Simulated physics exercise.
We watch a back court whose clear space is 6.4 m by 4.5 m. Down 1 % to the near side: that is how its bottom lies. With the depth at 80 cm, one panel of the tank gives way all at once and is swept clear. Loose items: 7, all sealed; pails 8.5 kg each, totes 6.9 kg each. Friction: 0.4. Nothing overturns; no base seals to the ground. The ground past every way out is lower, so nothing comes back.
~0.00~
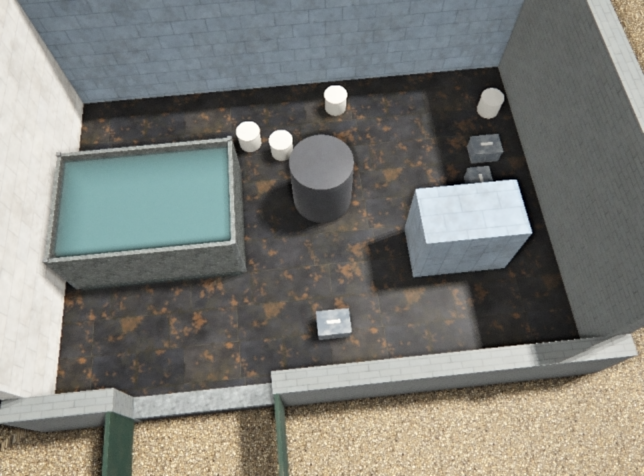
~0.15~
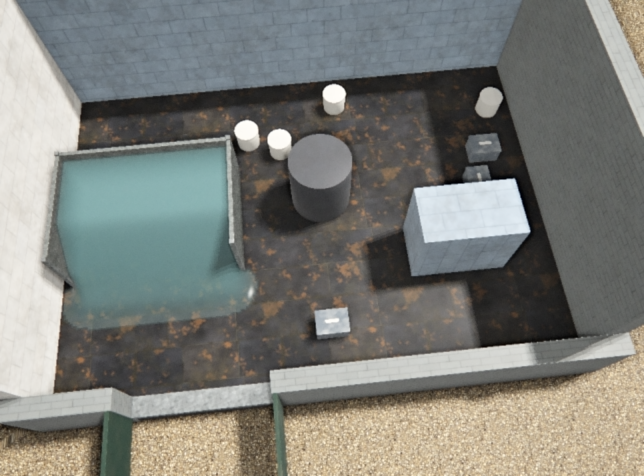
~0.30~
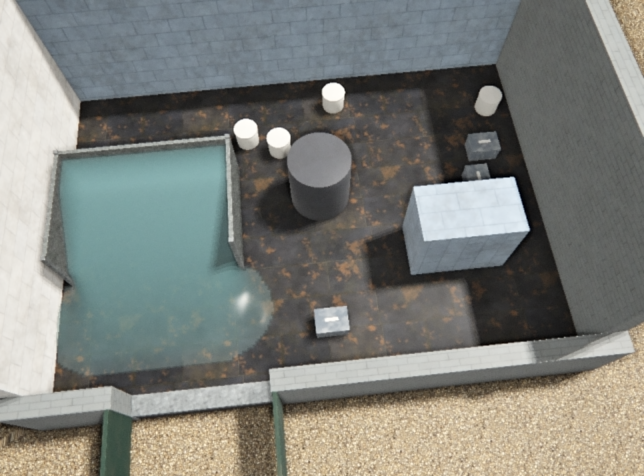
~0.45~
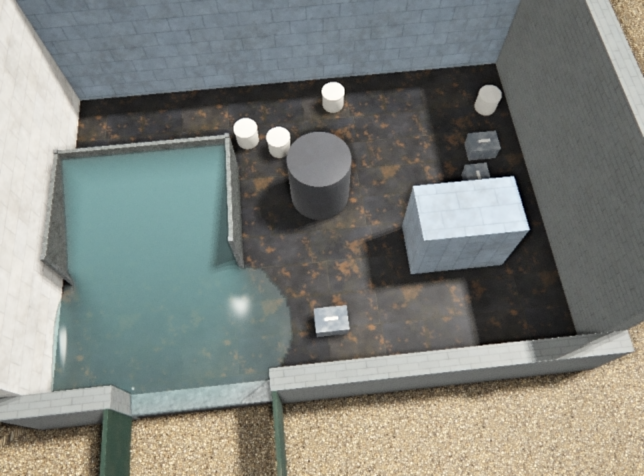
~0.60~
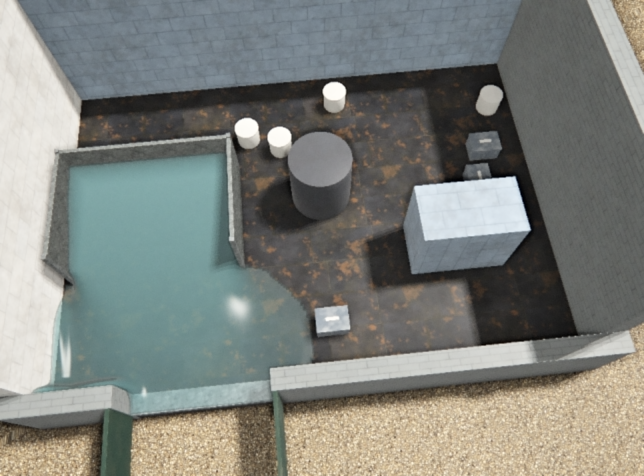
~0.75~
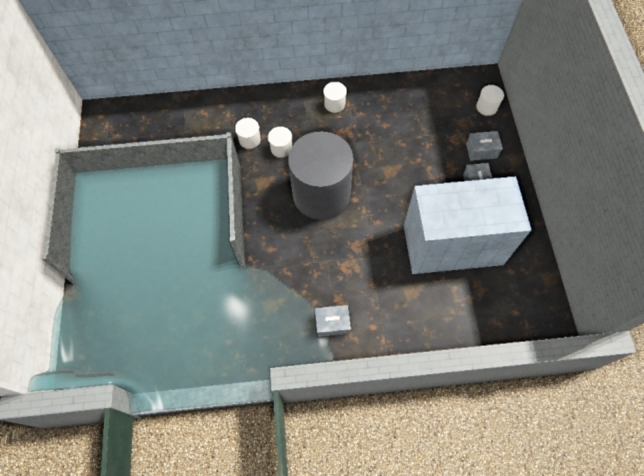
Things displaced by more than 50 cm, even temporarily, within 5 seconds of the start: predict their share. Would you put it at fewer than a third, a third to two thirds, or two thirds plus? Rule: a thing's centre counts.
It does not reach a third.
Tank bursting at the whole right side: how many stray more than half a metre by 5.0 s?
Then 6 of them would.
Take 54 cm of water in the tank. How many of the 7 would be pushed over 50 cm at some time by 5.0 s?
The count would be 1.
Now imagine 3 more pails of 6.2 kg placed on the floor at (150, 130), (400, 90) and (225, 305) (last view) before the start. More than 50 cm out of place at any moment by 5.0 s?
The first comes out within the limit, the second within the limit, the third beyond the limit.
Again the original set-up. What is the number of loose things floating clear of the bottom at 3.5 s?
At that instant the tally stands at 0.
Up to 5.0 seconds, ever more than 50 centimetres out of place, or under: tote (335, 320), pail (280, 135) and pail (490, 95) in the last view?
Listed in sequence: Higher; lower; lower for the last.
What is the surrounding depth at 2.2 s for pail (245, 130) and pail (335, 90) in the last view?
Around 0 cm and 0 cm.
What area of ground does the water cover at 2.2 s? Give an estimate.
About 11.0 m2.
After 1.1 s 0 of 7 are over 50 cm from their spots; 0 afloat.
After 2.2 s 0 of 7 are over 50 cm from their spots; 0 afloat.
After 3.5 s 1 of 7 are over 50 cm from their spots; 0 afloat.
After 5.0 s 1 of 7 are over 50 cm from their spots, and 1 have been at some point; 0 afloat.
